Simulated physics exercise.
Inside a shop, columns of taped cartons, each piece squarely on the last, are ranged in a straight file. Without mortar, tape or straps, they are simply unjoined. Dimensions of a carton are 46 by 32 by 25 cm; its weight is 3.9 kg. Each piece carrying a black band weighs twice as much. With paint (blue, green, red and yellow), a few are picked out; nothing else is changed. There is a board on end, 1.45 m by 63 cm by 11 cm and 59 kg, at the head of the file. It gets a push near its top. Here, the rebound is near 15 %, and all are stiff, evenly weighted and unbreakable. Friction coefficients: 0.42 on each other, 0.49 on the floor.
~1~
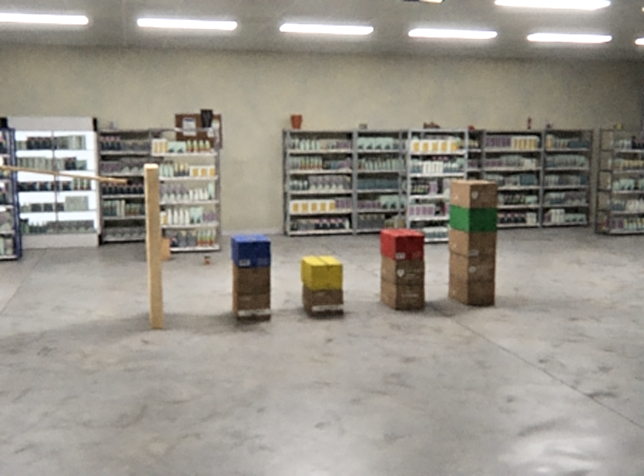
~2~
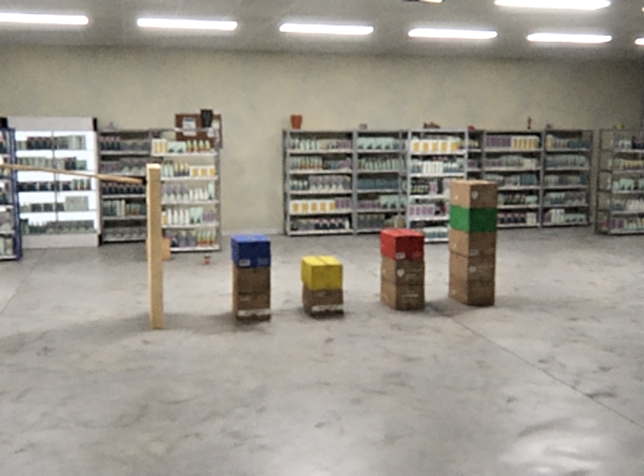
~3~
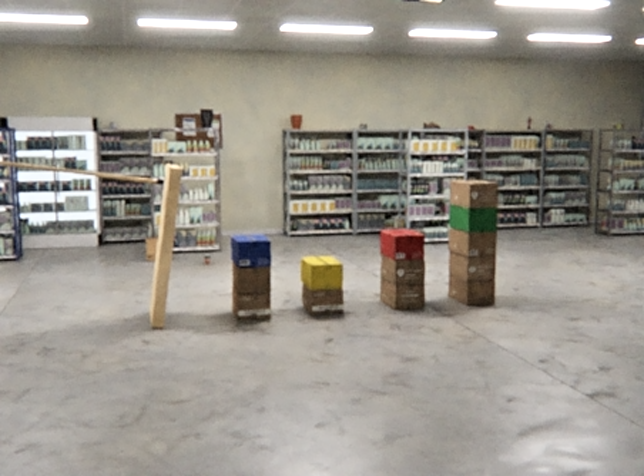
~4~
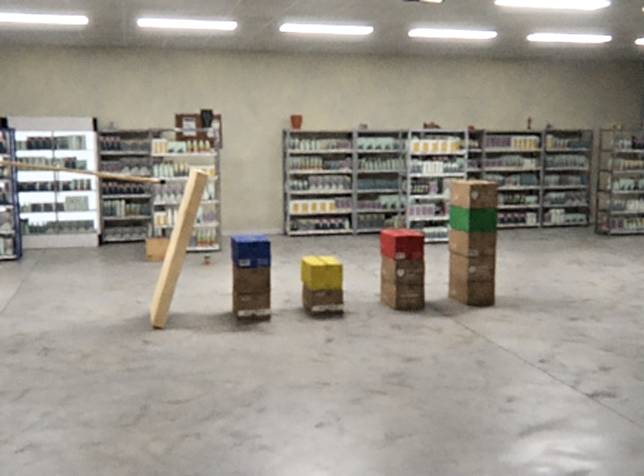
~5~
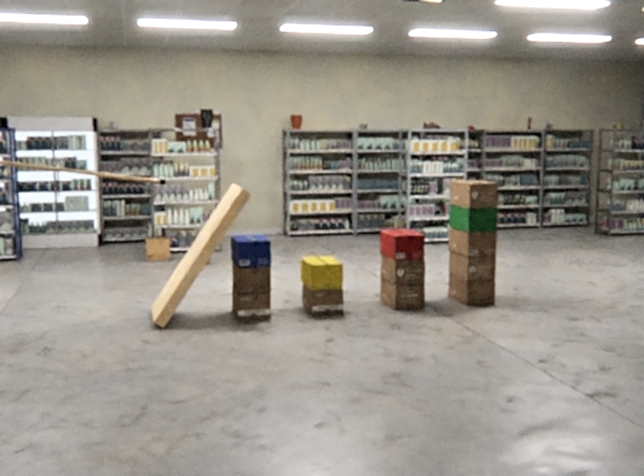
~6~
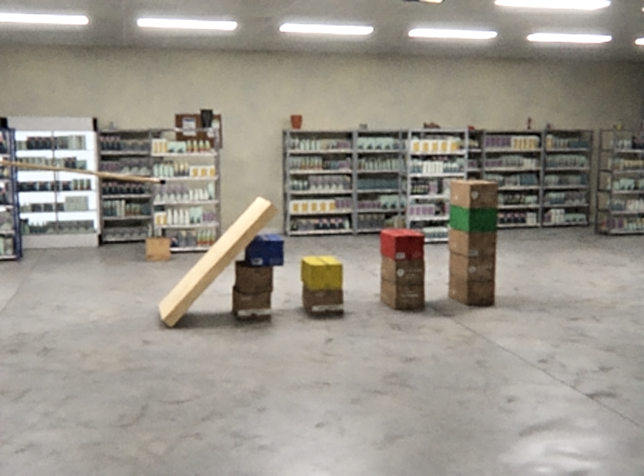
Wooden board tipping rightward after a pole pushes near its top, leaning into the first carton column and shifting its blue carton right.
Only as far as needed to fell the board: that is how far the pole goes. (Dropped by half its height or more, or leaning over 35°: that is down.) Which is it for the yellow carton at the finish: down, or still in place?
Down.
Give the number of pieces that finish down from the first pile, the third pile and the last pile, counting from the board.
From the board: The first has 3, the third 0, the last 0.
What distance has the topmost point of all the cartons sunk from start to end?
By about 0 cm, start to end.
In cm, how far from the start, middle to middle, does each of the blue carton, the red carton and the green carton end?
Shift in cm - blue: 90; red: 0; green: 0.
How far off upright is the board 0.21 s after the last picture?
It's tipped some 55 degrees away from upright by then.
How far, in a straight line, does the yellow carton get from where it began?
Roughly 60 cm away.
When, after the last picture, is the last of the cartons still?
It all settles by about 1.0 s.
Then, 0.21 s after the last picture, board 56° from upright; none of the 13 cartons down, 3 disturbed; yellow carton unmoved; blue carton leaning 25°.
Then, 0.41 s after the last picture, board 66° from upright; 3 of the 13 cartons down; yellow carton leaning 16°; blue carton leaning 56°, 16 cm lower.
At rest, board 65° from upright; 4 of the 13 cartons down; yellow carton 25 cm lower; blue carton on its side; red carton shifted 33 mm. As the last picture would show them, middles, yellow carton near (370, 293), blue carton near (341, 268).
